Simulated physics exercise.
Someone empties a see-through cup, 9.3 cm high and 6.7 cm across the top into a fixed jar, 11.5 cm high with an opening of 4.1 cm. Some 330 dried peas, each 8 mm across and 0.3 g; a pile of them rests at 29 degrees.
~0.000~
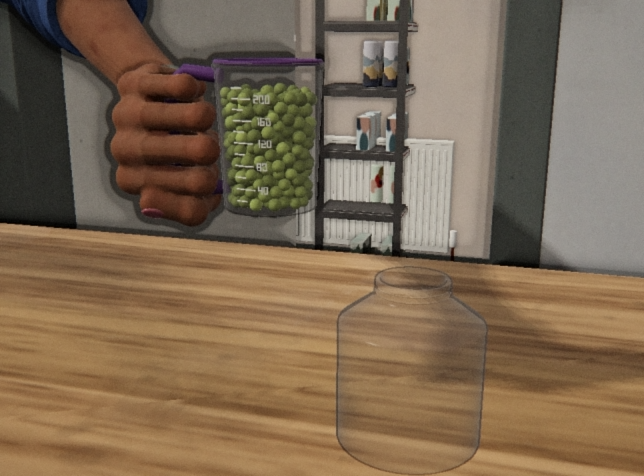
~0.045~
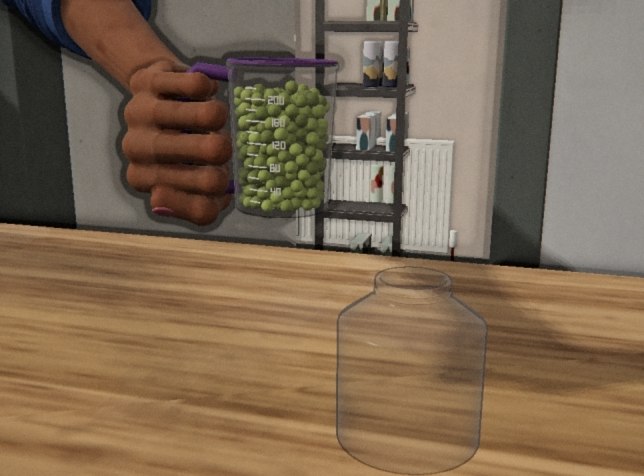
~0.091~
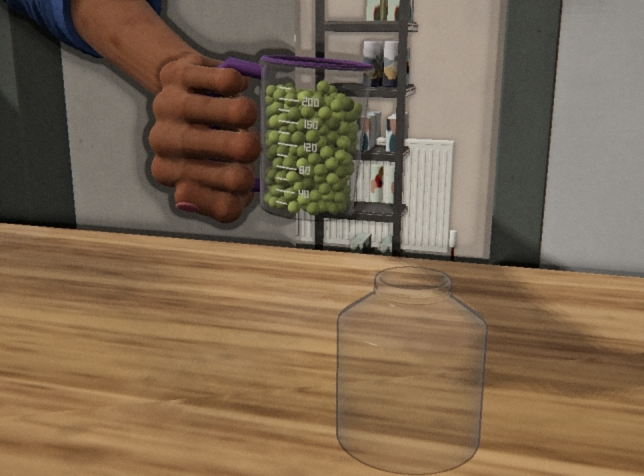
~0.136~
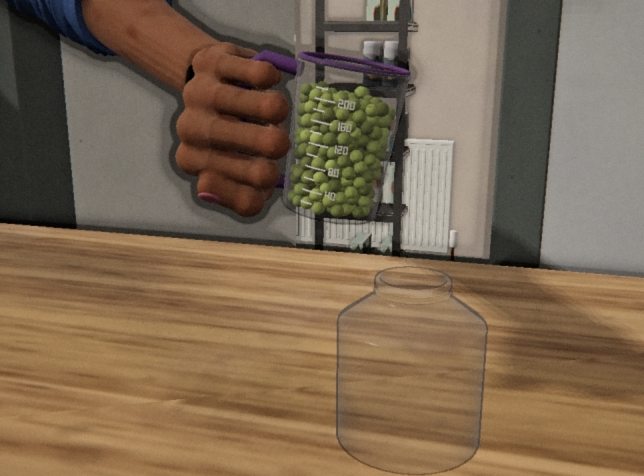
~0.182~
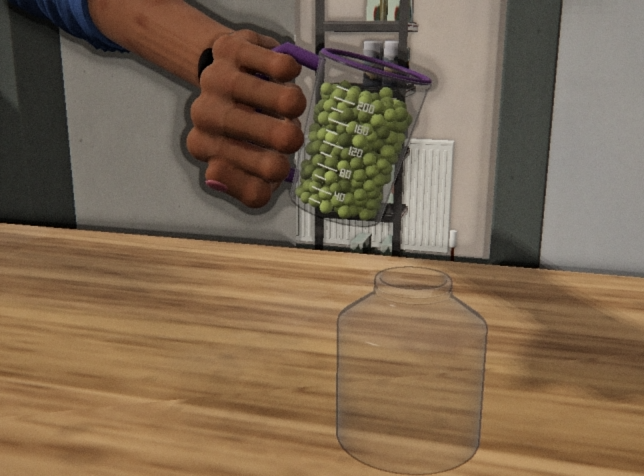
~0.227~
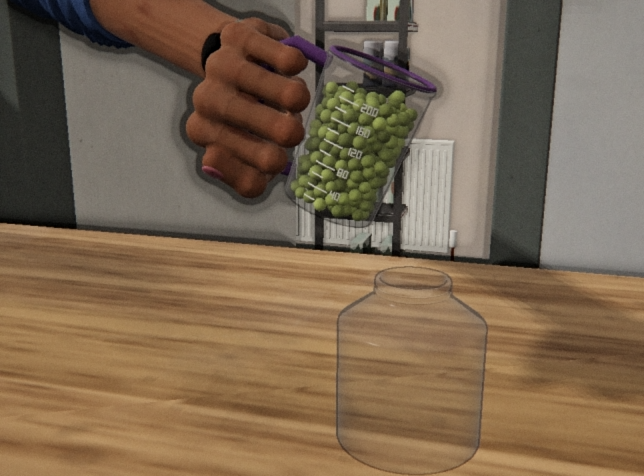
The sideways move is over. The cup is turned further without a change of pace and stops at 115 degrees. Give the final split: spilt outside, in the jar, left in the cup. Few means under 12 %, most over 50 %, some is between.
Spilt: The larger part, jar: A fair share, still above: Very few.
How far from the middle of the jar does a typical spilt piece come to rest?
Some 20 cm.
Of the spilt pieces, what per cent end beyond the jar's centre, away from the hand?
Roughly 100 per cent.
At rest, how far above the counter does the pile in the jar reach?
About 2.0 cm.
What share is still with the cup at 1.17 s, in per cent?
About 30 per cent.
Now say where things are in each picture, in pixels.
Cup at (270, 135), tilt 0 degrees, lip at (319, 63), moved 0.0 cm; middle of the pieces at (274, 142); jar at (410, 359), in the first frame.
Cup at (282, 136), tilt 1 degrees, lip at (334, 64), moved 0.9 cm; middle of the pieces at (286, 143), in the second frame.
Cup at (312, 137), tilt 4 degrees, lip at (370, 68), moved 2.9 cm; middle of the pieces at (315, 144), in the third frame.
Cup at (341, 138), tilt 10 degrees, lip at (408, 75), moved 4.8 cm; middle of the pieces at (344, 146), in the fourth frame.
Cup at (355, 139), tilt 16 degrees, lip at (429, 82), moved 5.7 cm; middle of the pieces at (357, 146), in the fifth frame.
Cup at (355, 139), tilt 21 degrees, lip at (434, 90), moved 5.7 cm; middle of the pieces at (356, 146); jar at (410, 359). The cup's pace is about 130 degrees a second, in the sixth frame.
After 0.58 s, tilt 66 degrees; the cup holds 100 %, the jar 0 %.
Then, at 0.82 s, tilt 97 degrees; the cup holds 95 %, the jar 0 %.
After 1.17 s, tilt 115 degrees; the cup holds 30 %, the jar 15 %.
By 2.3 s all is still; spilt 70 %, jar 30 %, still above 0 %.
